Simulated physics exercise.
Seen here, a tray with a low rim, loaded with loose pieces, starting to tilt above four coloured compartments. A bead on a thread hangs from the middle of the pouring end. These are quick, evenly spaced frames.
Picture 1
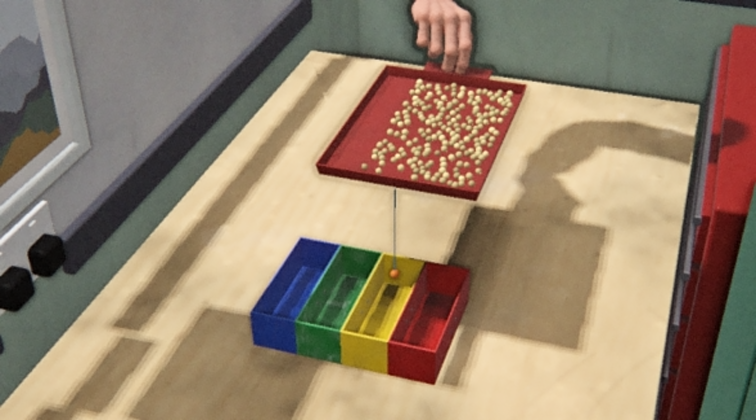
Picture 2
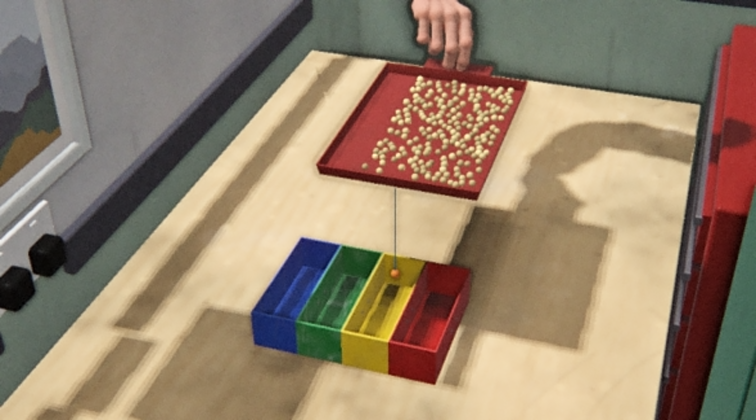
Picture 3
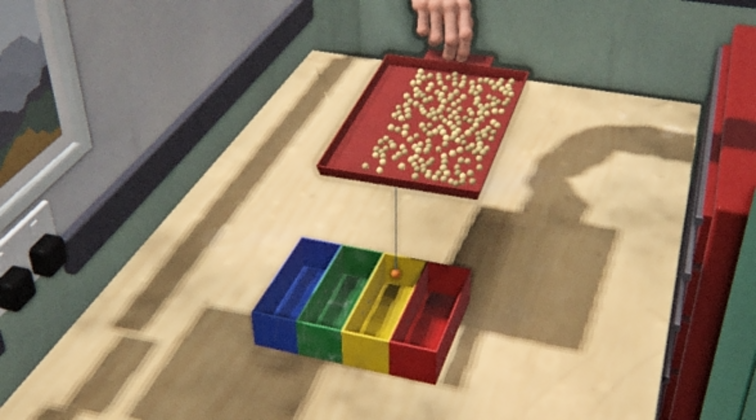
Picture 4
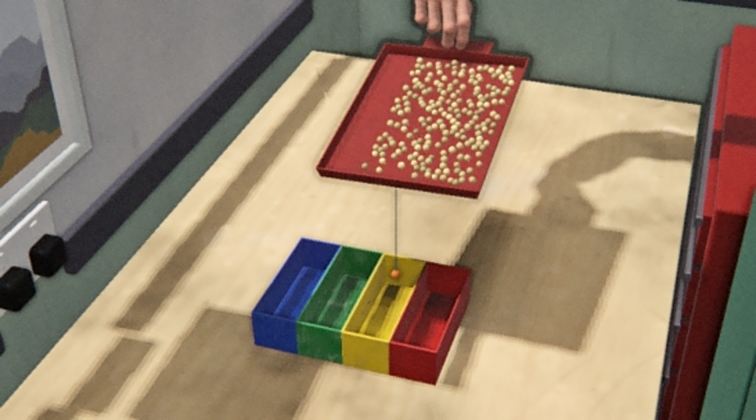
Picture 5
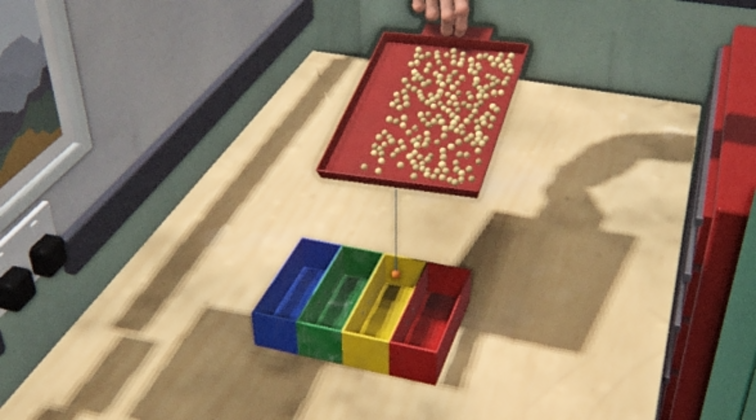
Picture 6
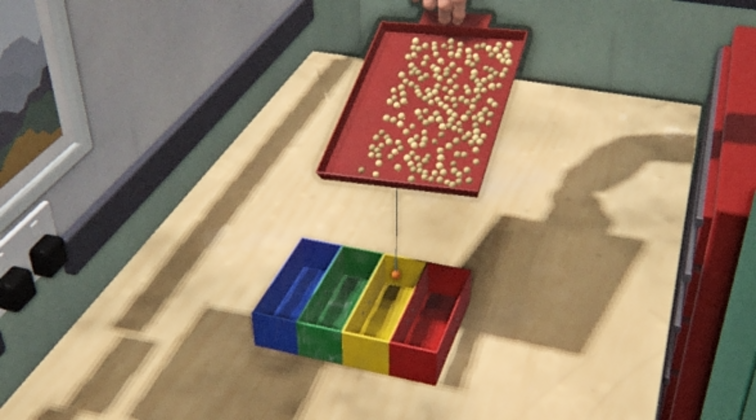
A hand slowly raised the far end of a red tray of small pale beans, tilting it toward its near left corner above blue, green, yellow and red compartments, while an orange bead hung on a thread.
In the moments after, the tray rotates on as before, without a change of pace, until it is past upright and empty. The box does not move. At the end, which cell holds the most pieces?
Most goes to the green cell.
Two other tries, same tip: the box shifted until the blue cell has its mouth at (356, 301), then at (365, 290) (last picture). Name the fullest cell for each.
One: The cell in blue. Two: Blue.
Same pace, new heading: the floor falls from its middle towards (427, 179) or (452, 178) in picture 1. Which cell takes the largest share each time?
At the first place the cell in red, at the second the red cell.
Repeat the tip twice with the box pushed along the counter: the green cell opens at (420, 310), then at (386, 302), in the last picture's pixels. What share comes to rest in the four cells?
Near 30 % and 70 %.
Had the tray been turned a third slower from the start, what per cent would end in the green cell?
About 40 per cent.
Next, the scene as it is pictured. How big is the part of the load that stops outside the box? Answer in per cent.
Close to 0 per cent.
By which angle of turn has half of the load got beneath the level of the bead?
Around 100° of tilt.
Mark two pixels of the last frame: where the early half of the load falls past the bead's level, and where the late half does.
First near (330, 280), later near (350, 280).
Just after the last frame, tray tipped steeply; the larger part on the tray; about a tenth in the green cell; about a tenth in the blue cell; just a few in the yellow cell; just a few in the red cell; about a tenth falling or outside the box.
A moment on, tray tipped past a quarter turn; about a tenth on the tray; roughly a third in the green cell; about a tenth in the blue cell; about a tenth in the yellow cell; just a few in the red cell; roughly a third falling or outside the box.
Further on, tray tipped past a quarter turn; roughly half in the green cell; roughly a quarter in the blue cell; roughly a quarter in the yellow cell; about a tenth in the red cell; just a few falling or outside the box.
When it is over, tray tipped past a quarter turn; roughly half in the green cell; roughly a quarter in the blue cell; roughly a quarter in the yellow cell; about a tenth in the red cell; just a few outside the box.
